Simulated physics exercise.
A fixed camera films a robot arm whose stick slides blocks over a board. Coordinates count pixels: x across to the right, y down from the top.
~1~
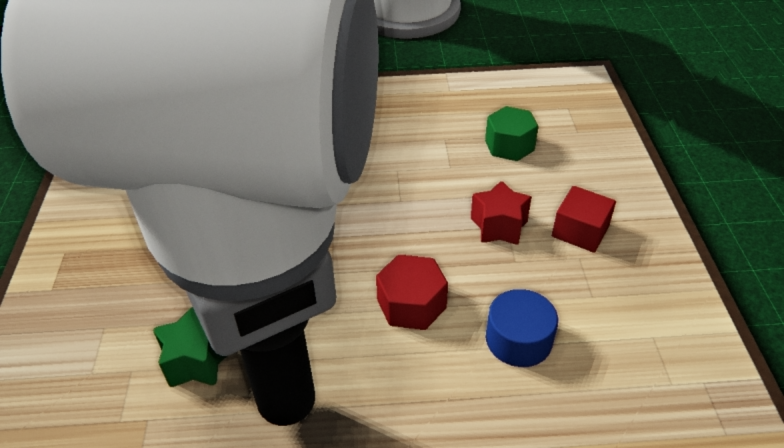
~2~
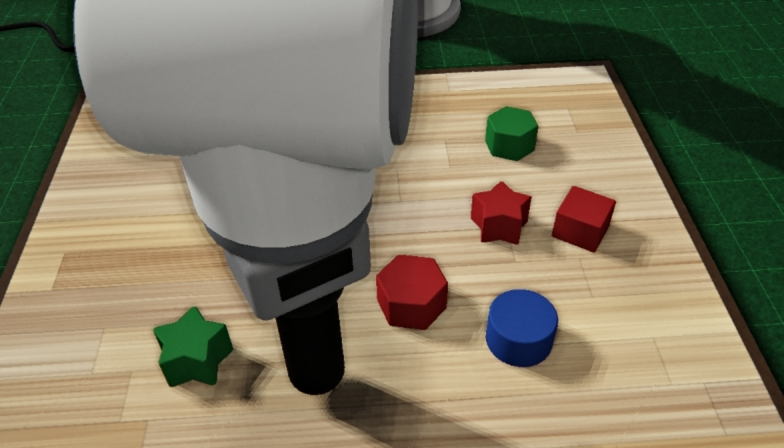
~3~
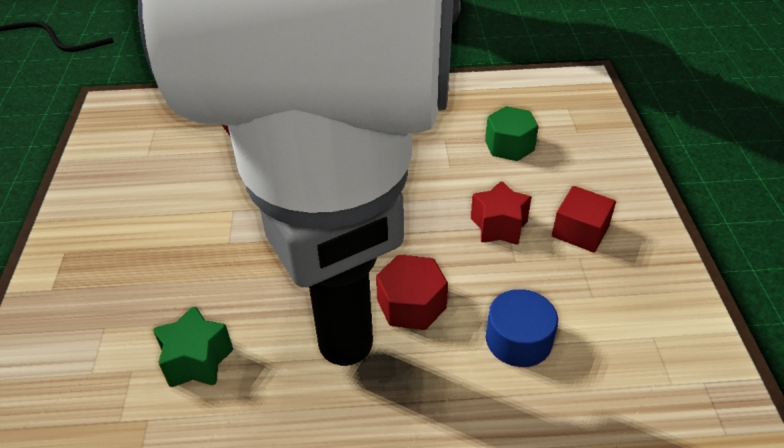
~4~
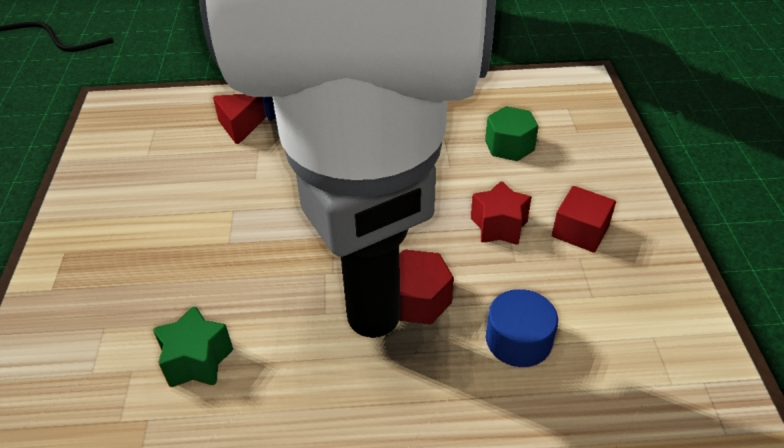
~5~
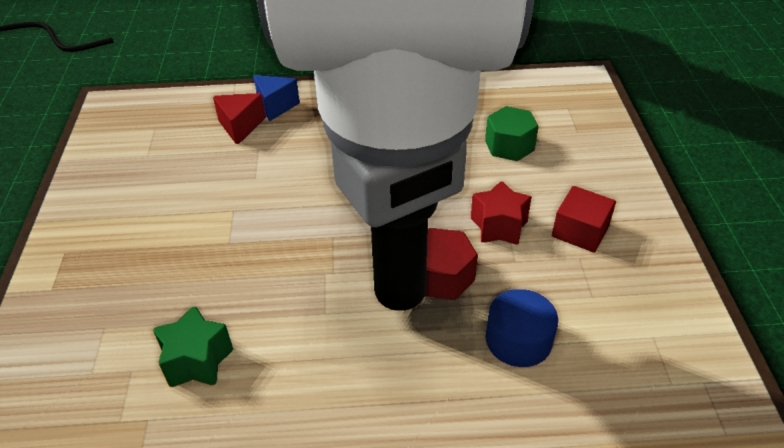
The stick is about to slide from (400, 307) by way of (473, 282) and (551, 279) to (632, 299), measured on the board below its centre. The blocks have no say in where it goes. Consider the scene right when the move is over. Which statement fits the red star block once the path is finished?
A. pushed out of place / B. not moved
The answer is A.
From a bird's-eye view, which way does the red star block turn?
In a top view, it turns clockwise.
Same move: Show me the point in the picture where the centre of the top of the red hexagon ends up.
At pixel (487, 213).
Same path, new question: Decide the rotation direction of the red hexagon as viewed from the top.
Spins counterclockwise.
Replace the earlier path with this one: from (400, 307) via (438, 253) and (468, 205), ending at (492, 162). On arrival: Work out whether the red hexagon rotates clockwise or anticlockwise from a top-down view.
Viewed from the top, it goes clockwise.
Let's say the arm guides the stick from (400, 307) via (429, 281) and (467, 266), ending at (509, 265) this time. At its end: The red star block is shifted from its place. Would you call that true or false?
That statement is accurate.
On the path given first. One third of the way, stick at (474, 267); red hexagon at (481, 217), turned 60° anticlockwise; red star block at (509, 187), turned 30° clockwise.
Two thirds of the way, stick at (555, 264); red hexagon at (487, 213), turned 75° anticlockwise; red star block at (511, 182), turned 35° clockwise.
At the end, stick at (638, 284); red hexagon at (487, 213), turned 75° anticlockwise; red star block at (511, 182), turned 35° clockwise; blue round block not moved.
